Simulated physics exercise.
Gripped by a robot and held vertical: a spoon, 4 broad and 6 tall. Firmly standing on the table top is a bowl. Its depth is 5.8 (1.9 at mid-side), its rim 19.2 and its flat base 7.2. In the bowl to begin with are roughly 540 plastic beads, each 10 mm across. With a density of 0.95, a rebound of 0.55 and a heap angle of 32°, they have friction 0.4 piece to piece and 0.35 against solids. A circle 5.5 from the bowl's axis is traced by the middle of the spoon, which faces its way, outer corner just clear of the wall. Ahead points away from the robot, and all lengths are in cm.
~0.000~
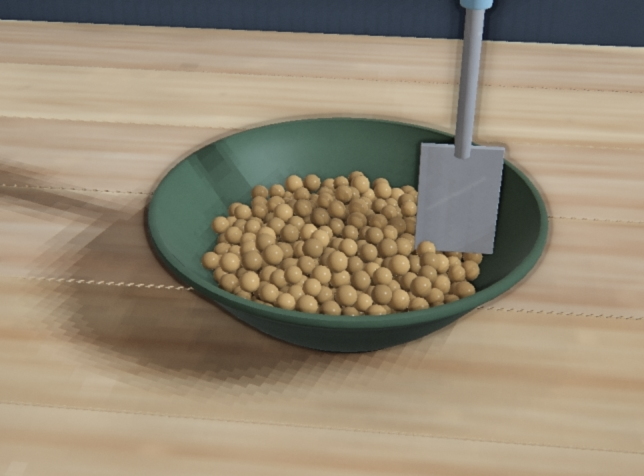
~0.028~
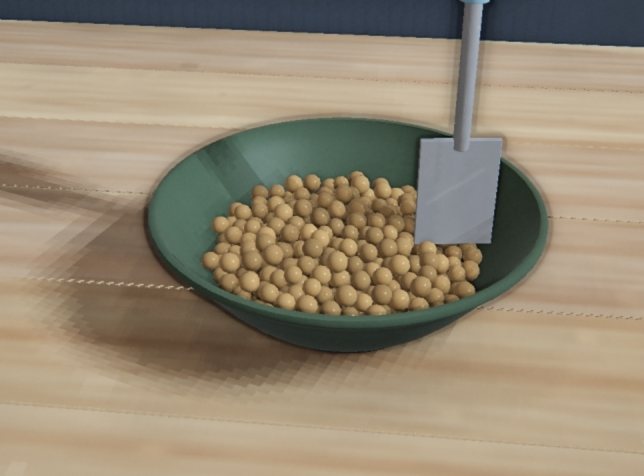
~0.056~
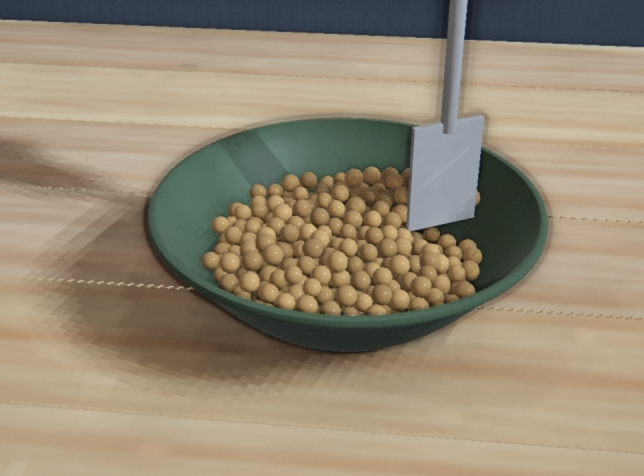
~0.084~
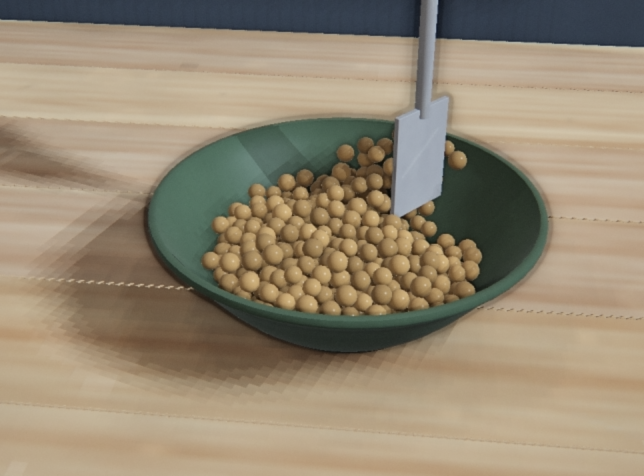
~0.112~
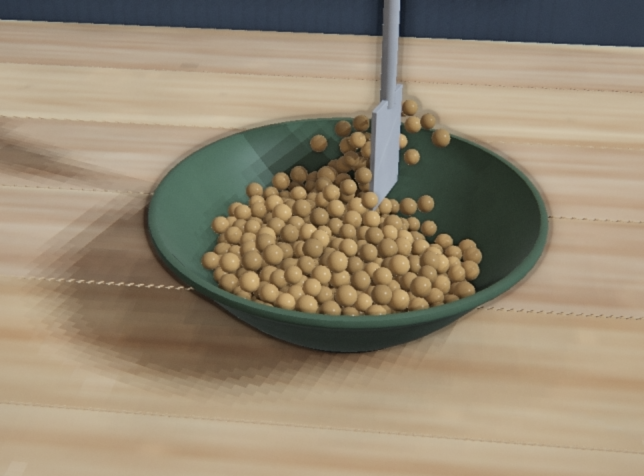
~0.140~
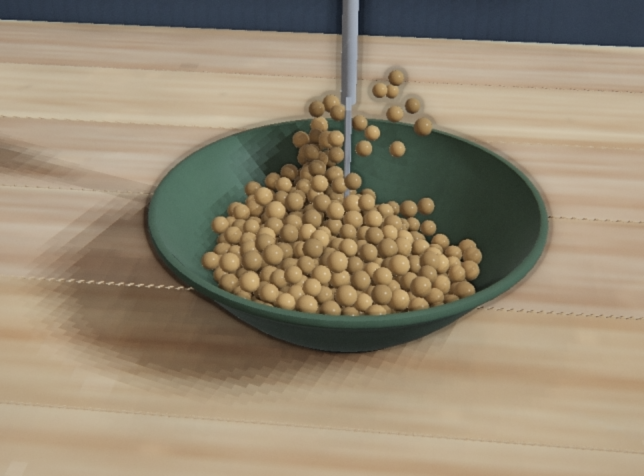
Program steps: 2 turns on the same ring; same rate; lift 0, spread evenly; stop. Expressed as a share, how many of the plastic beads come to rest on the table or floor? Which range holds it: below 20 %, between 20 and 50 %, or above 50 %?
It lies between 20 and 50 %.
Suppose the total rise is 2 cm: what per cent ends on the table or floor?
That works out to some 10 per cent.
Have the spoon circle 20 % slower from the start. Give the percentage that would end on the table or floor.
20 per cent.
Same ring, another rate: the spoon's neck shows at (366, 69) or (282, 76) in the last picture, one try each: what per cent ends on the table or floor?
Close to 25 and 40 in a hundred.
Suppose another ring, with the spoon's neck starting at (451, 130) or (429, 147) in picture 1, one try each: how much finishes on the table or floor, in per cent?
About 40 and 35 per cent.
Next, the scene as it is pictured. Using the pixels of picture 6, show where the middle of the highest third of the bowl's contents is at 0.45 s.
(435, 244), roughly.
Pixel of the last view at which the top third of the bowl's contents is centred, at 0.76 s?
Centre, approx.: (331, 256).
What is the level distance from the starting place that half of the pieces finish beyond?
I'd estimate close to 3 cm.
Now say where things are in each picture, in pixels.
In the first frame, the spoon neck at (465, 118), 0° round; upper third of the load around (340, 241), from x 210 to 475, top at y 180; 535 in the bowl.
In the second frame, the spoon neck at (464, 111), 8° round; upper third of the load around (340, 240), from x 210 to 475, top at y 180.
In the third frame, the spoon neck at (451, 95), 29° round; upper third of the load around (340, 236), from x 210 to 470, top at y 175.
In the fourth frame, the spoon neck at (424, 81), 51° round; upper third of the load around (339, 234), from x 210 to 470, top at y 135.
In the fifth frame, the spoon neck at (389, 71), 73° round; upper third of the load around (336, 234), from x 210 to 470, top at y 105; 534 in the bowl, 1 in flight or on the tool.
In the sixth frame, the spoon neck at (349, 68), 95° round; upper third of the load around (324, 234), from x 210 to 470, top at y 80; 532 in the bowl, 3 in flight or on the tool.
After 0.45 s, 339° round, highest piece 10 above the table; 445 in the bowl, 53 on the table or floor, 37 in flight or on the tool.
After 0.76 s, 222° round, highest piece 7 above the table; 387 in the bowl, 139 on the table or floor, 9 in flight or on the tool.
After 1.11 s, 0° round, highest piece 5 above the table; 379 in the bowl, 156 on the table or floor.
After 1.81 s, 0° round, highest piece 5 above the table; 379 in the bowl, 156 on the table or floor.
In the end, 379 in the bowl, 156 on the table or floor. That is 29 % on the table or floor.
